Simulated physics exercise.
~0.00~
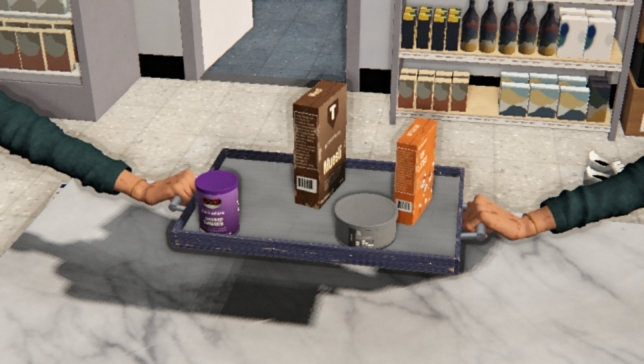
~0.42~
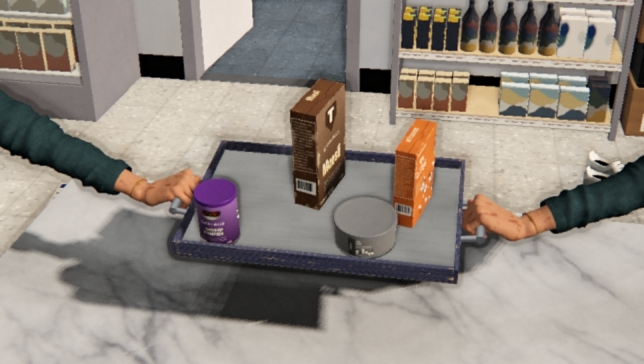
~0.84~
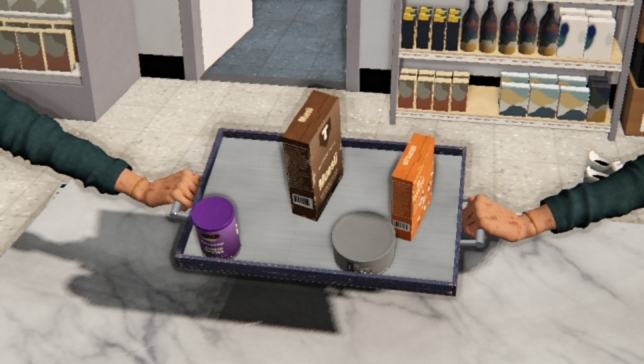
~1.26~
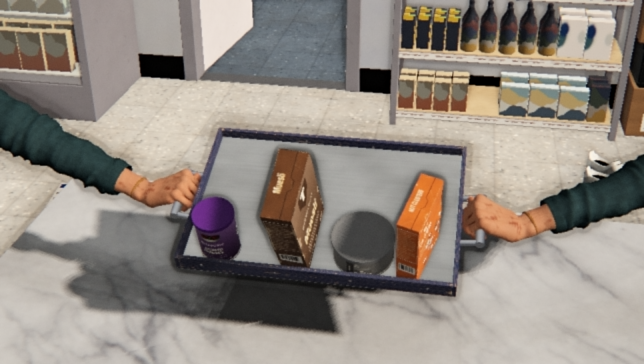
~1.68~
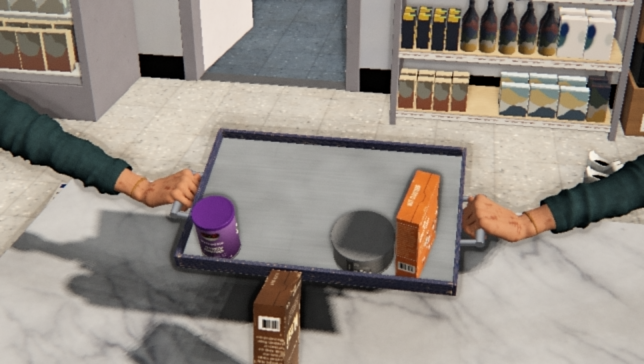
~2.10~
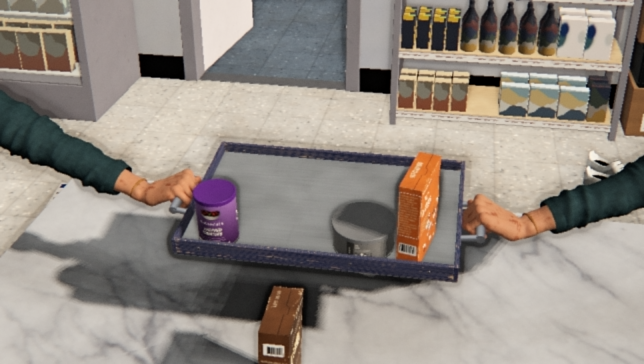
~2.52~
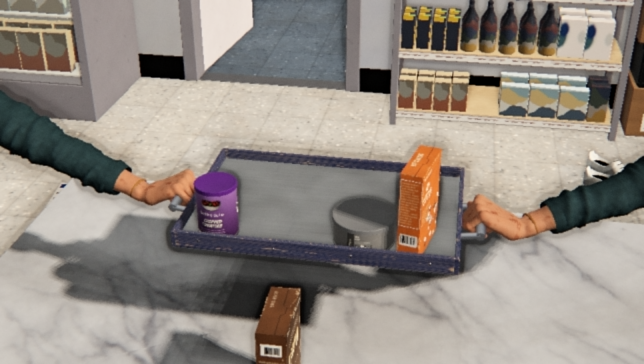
Brown packet sliding off a hand-held tray tipped toward the viewer, landing below as hands level the tray with three items remaining.
